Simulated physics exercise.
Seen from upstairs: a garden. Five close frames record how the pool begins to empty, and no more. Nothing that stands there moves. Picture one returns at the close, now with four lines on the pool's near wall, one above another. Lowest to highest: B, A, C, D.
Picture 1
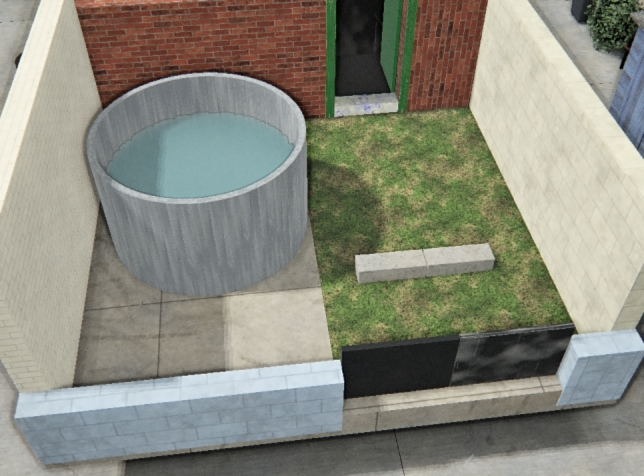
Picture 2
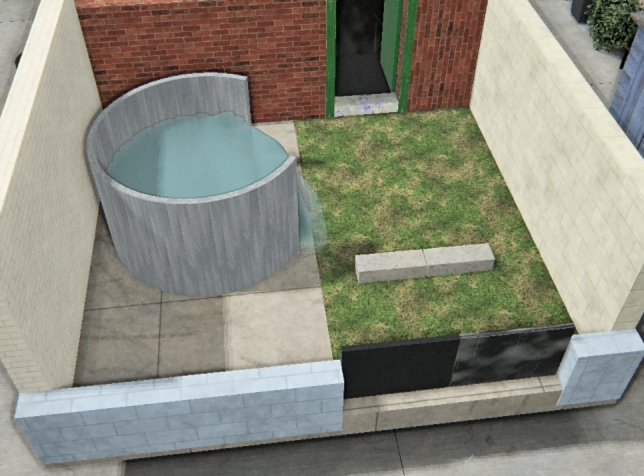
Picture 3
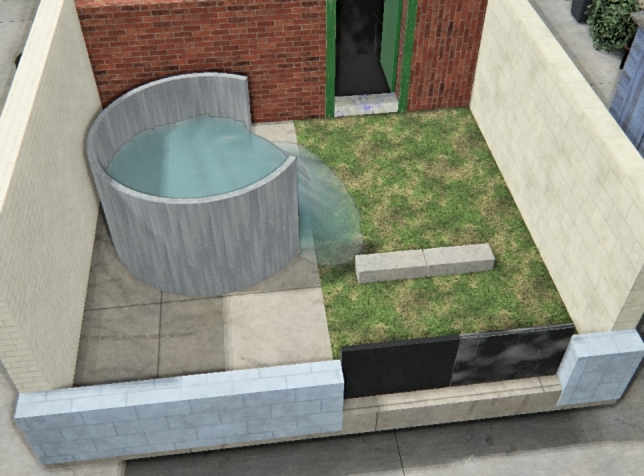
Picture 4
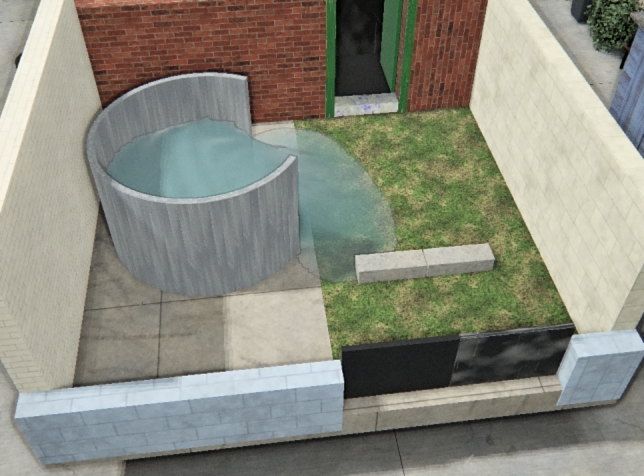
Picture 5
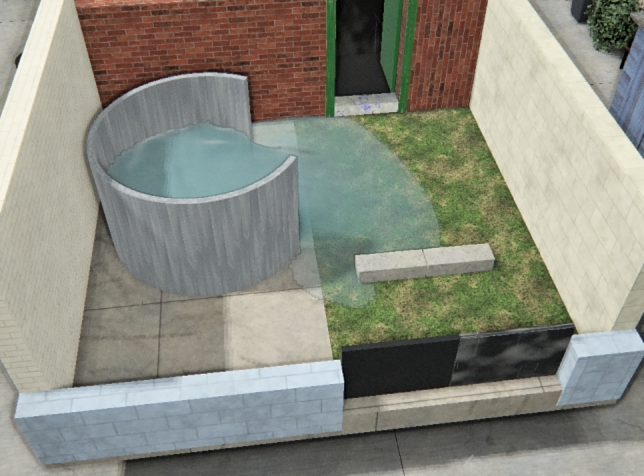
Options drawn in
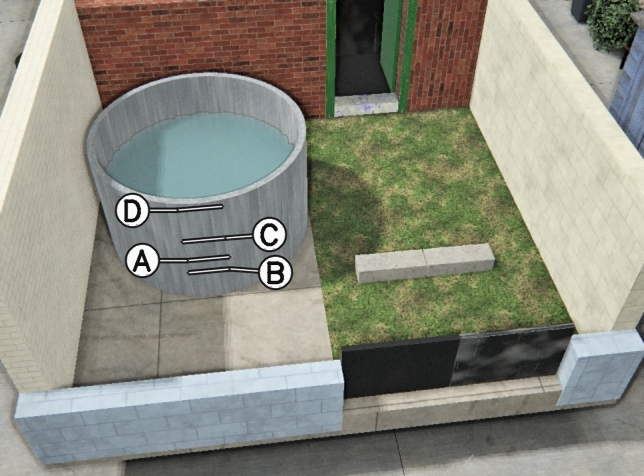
In a small walled yard seen from above, the right side of a round grey pool opened up, and water poured out and spread across the grass, around the back of a low stone block.
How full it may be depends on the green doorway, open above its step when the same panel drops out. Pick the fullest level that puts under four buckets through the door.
That is line A.
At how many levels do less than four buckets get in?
Two.
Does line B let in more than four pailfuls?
No, not at all.
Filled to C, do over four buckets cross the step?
Yes, that goes wrong.
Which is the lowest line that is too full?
That is line C.
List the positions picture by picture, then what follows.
Water in the pool at rest, its middle at (203, 167); foot of the green doorway at (366, 114); shut gate at (457, 344), in the first picture.
In the second picture, 2 % of the ground under water, visible out to (308, 251).
In the third picture, 8 % of the ground under water, visible out to (346, 255).
In the fourth picture, 15 % of the ground under water, visible out to (375, 264).
In the fifth picture, 26 % of the ground under water, visible out to (431, 250).
In white, A at (207, 258); B at (209, 270); C at (204, 239); D at (199, 208); from the bottom up B, A, C, D.
With A, a bucket or two gets in.
With B, nothing gets over.
With C, about 12 bucketfuls get in.
With D, dozens of bucketfuls pour in.
